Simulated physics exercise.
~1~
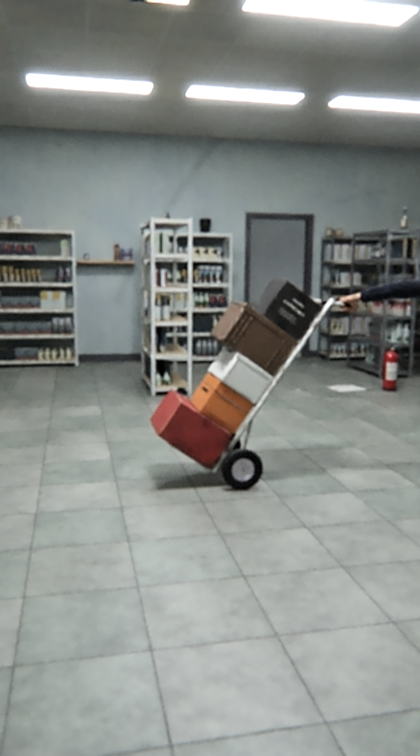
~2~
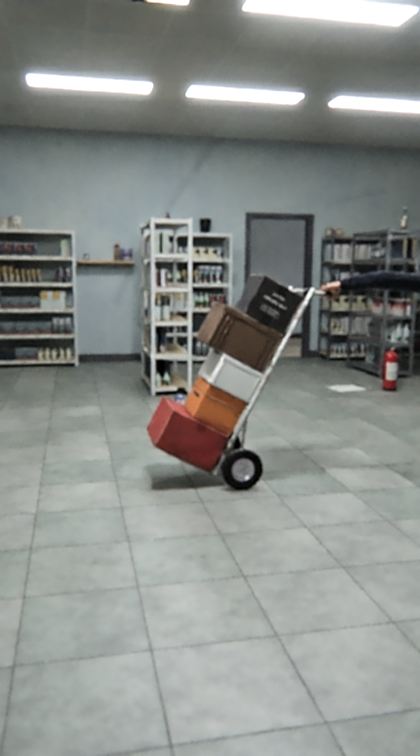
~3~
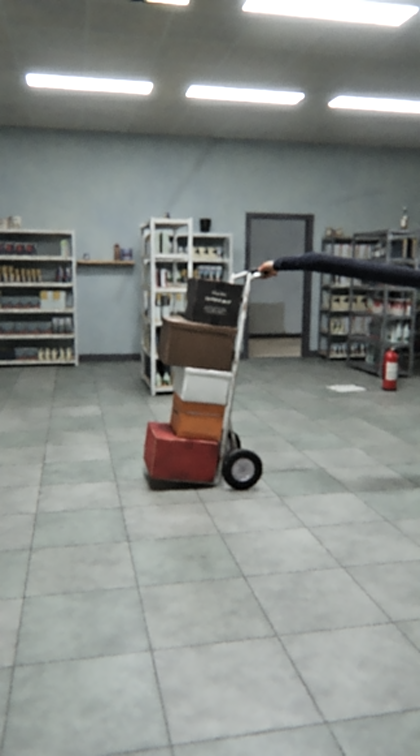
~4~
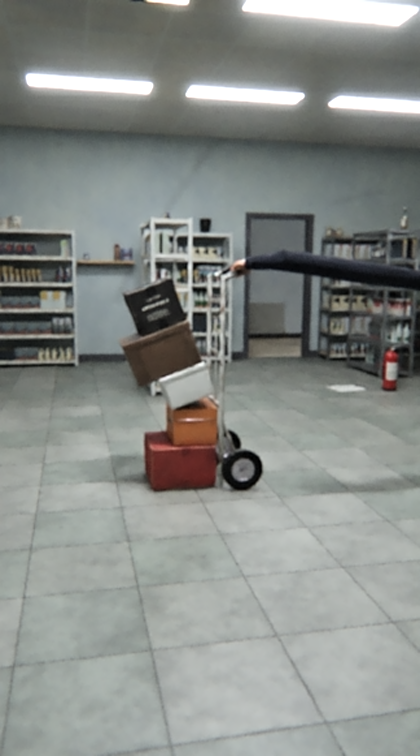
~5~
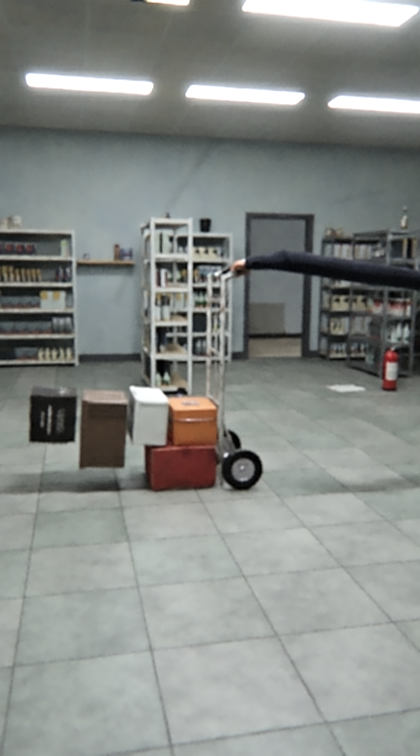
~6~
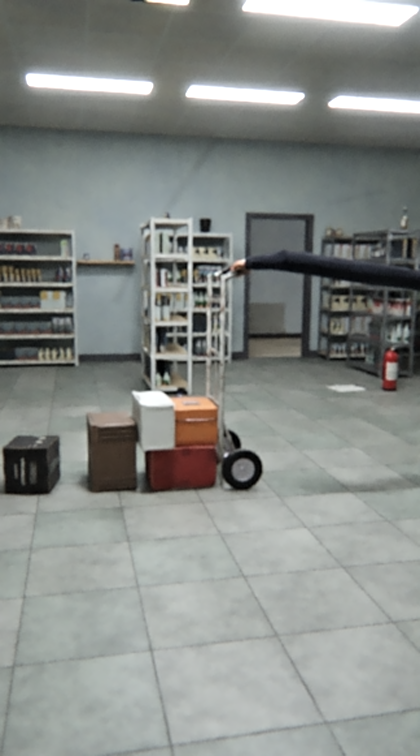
A hand tips a loaded hand truck upright, and the top three boxes topple off left.
